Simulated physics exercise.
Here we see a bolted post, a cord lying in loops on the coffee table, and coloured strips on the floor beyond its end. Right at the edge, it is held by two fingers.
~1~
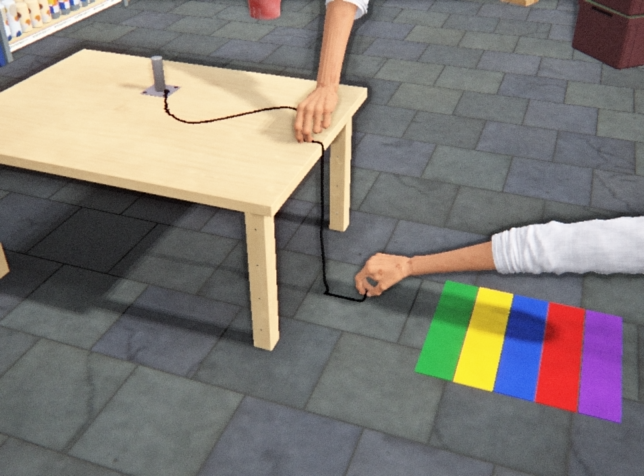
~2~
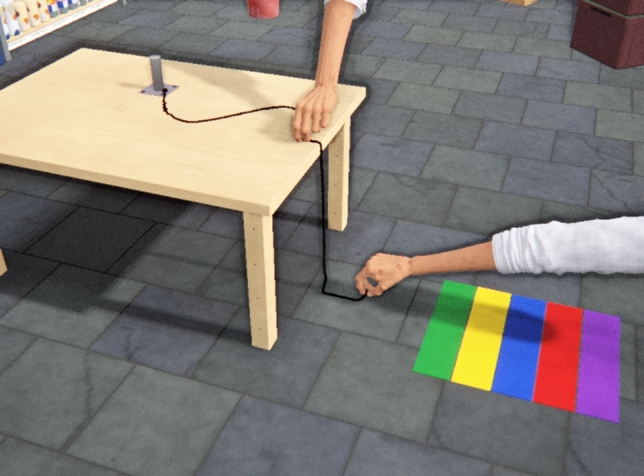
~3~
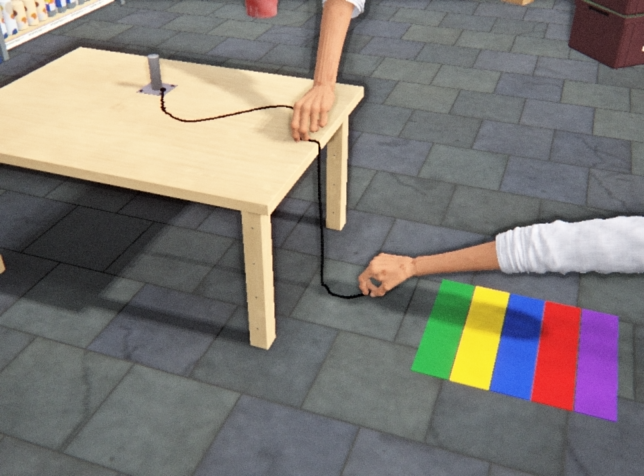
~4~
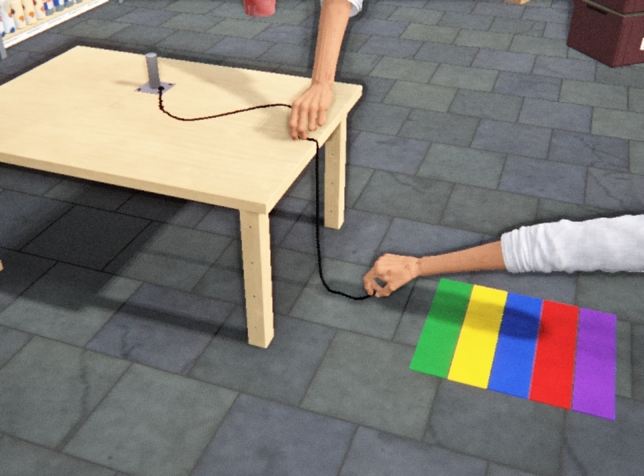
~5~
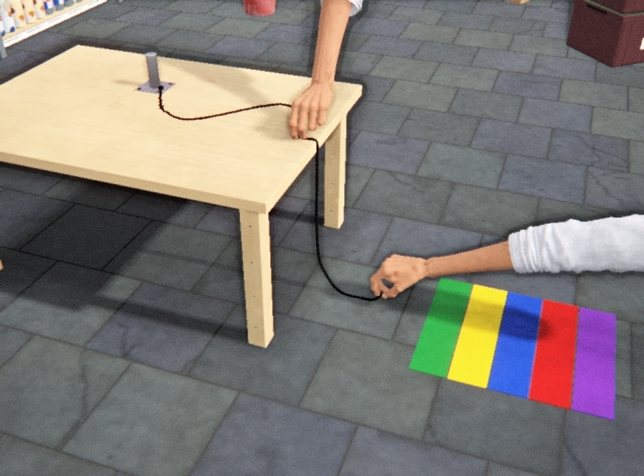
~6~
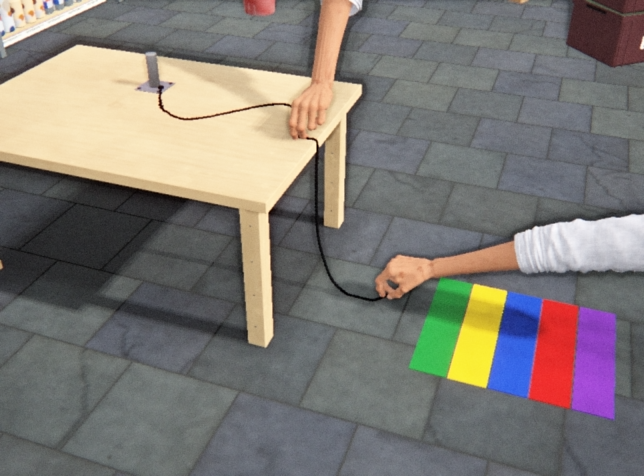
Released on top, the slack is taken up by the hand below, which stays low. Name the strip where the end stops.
Purple.
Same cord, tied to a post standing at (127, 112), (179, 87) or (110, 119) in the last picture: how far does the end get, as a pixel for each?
You'd get roughly (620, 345), (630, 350) and (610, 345), one for each try.
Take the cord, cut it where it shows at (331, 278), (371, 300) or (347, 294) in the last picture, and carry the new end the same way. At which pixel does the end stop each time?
First (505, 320), then (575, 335), then (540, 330).
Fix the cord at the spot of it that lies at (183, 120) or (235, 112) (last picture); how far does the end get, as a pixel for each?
Per try (px, approx.): (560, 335), (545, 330).
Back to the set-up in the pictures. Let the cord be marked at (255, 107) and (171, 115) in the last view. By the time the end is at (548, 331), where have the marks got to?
The two spots land somewhere near (298, 124) and (226, 102).
Soon after, end near (548, 331); over red.
After that, end near (584, 339); over purple.
At the stop, end near (604, 343); over purple. It halts on the purple strip.
